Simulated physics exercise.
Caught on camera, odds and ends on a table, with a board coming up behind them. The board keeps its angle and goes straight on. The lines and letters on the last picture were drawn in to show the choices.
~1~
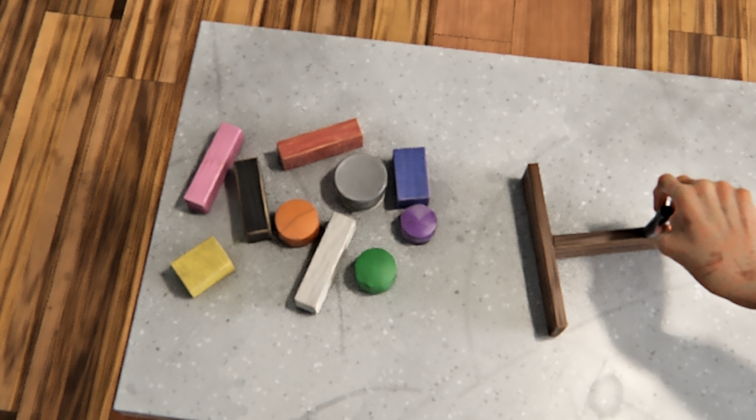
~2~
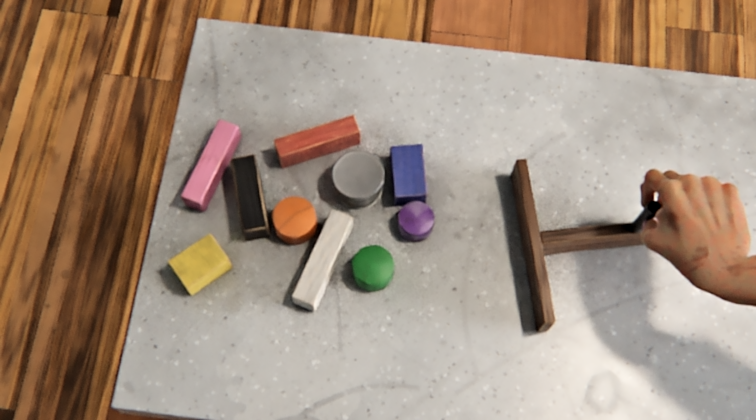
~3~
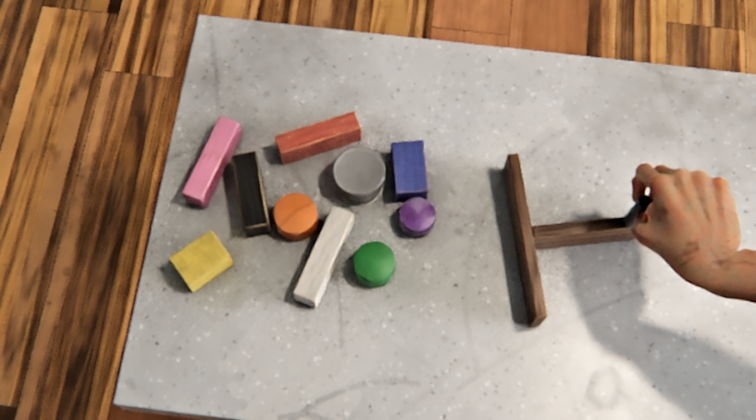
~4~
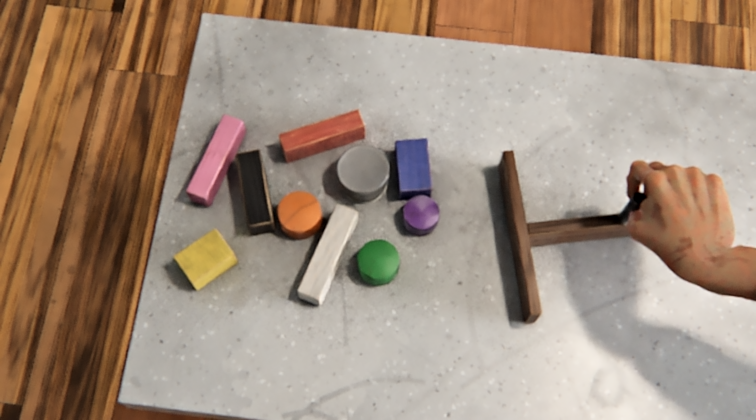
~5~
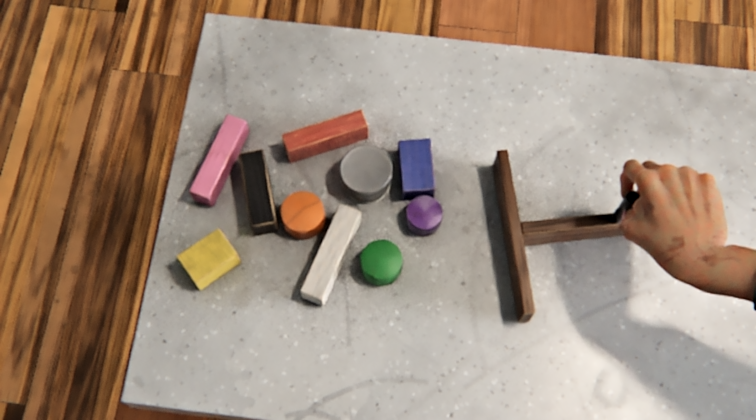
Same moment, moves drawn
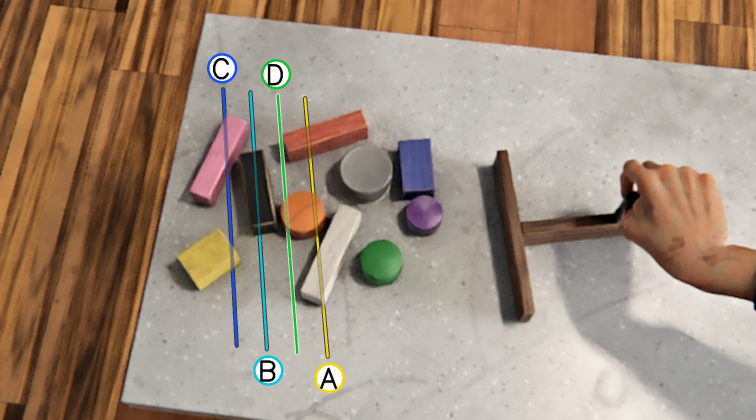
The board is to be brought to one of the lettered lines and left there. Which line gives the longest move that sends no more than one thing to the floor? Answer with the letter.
The farthest such stop is D.
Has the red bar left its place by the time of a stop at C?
By then, yes.
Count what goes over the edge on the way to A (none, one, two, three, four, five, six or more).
The count is none.
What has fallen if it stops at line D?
The pink stick goes over.
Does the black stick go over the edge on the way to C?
Yes.
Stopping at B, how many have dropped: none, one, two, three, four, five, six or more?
By then, two.
On the marked copy, A at (316, 221); B at (258, 214); C at (229, 211); D at (287, 218).
Taking D. A third of the way, board (433, 219); blue block (402, 169); grey tin (360, 175).
Two thirds of the way, board (351, 210); black stick (238, 192); orange tin (264, 222).
When it is over, board (289, 203); pink stick over the edge; black stick (179, 188); one fallen.
As for the rest, A is within the limit but short; B drops two; C drops four.
